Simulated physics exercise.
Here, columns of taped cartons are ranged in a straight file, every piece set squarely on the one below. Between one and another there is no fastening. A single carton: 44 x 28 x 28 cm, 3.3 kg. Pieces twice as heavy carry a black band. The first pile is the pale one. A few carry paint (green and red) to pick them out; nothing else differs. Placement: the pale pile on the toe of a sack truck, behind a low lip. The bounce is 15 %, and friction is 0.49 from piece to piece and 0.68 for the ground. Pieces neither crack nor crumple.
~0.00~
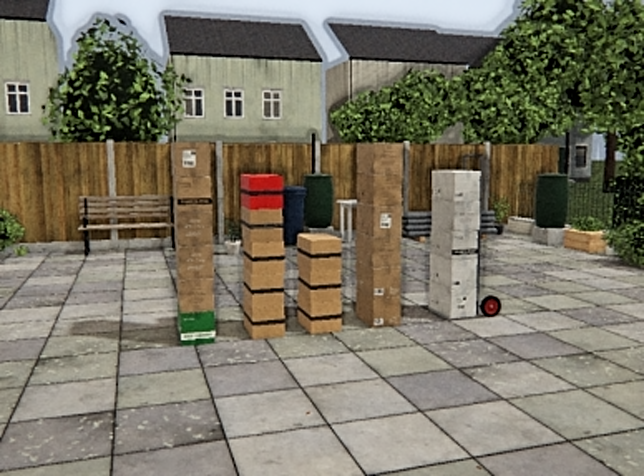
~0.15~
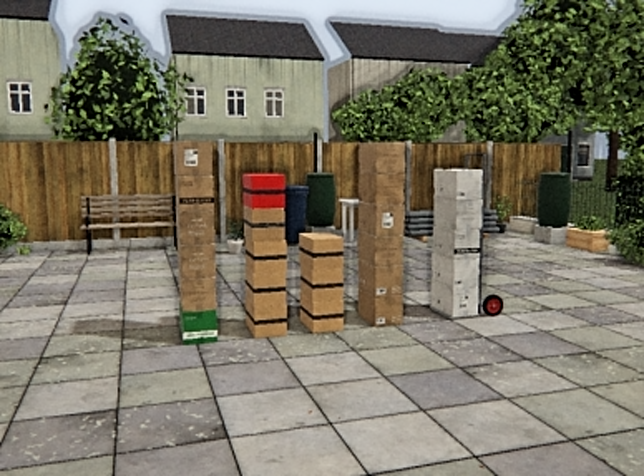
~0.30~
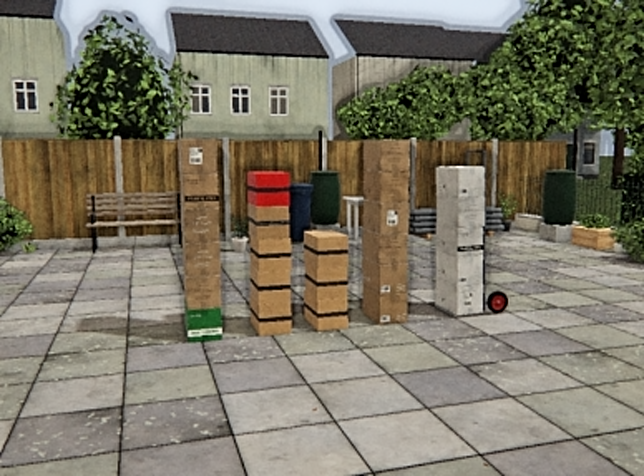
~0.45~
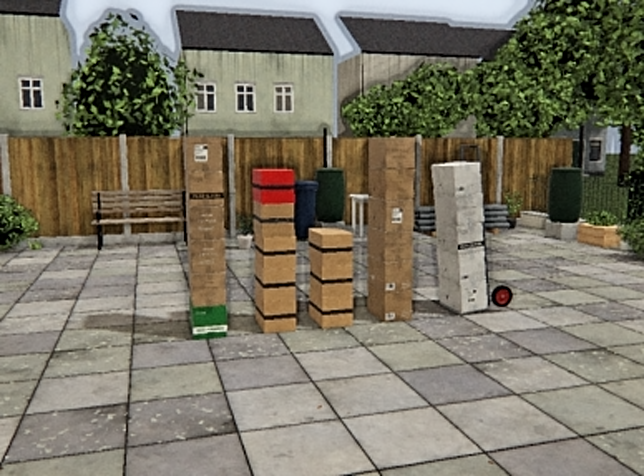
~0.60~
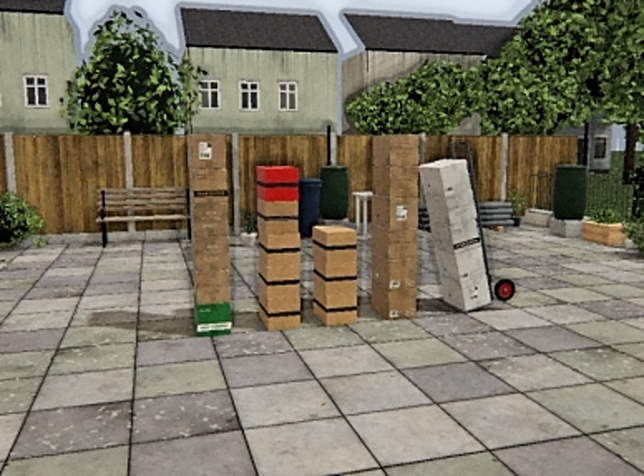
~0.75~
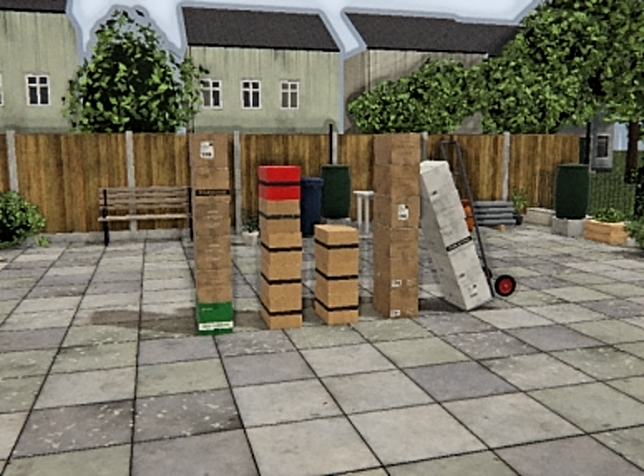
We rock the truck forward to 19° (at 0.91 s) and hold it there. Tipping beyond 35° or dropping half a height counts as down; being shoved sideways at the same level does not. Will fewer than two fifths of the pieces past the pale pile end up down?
No.
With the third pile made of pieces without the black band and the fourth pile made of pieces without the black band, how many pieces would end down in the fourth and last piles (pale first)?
You'd get fourth 5 and last 6.
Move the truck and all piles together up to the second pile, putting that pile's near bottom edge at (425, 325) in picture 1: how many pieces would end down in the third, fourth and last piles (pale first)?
Down per pile: Third 3; fourth 5; last 6.
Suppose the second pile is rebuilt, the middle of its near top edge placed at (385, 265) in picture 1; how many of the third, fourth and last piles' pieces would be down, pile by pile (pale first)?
Down by pile: Third 0, fourth 0, last 0.
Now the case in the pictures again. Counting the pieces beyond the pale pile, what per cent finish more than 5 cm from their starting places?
Share: 100 in a hundred.
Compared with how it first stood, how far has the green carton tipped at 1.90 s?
It's at some 0 degrees.
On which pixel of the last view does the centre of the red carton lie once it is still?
It settles close to (54, 304) in the last view.
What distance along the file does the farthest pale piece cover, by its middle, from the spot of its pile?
Some 140 centimetres along the file.
By 1.90 s, 5 of the pale pile down; 4 of the 20 other cartons down; red carton tilted 6°.
By 2.94 s, 5 of the pale pile down; 20 of the 20 other cartons down; green carton tilted 55°; red carton tilted 52°, 45 cm lower.
When it is over (4.6 s), 5 of the pale pile down; 20 of the 20 other cartons down; red carton on its side; green carton on its side. That is 100 per cent. In pixels of the last frame, middles, red carton near (54, 304), green carton near (181, 315).
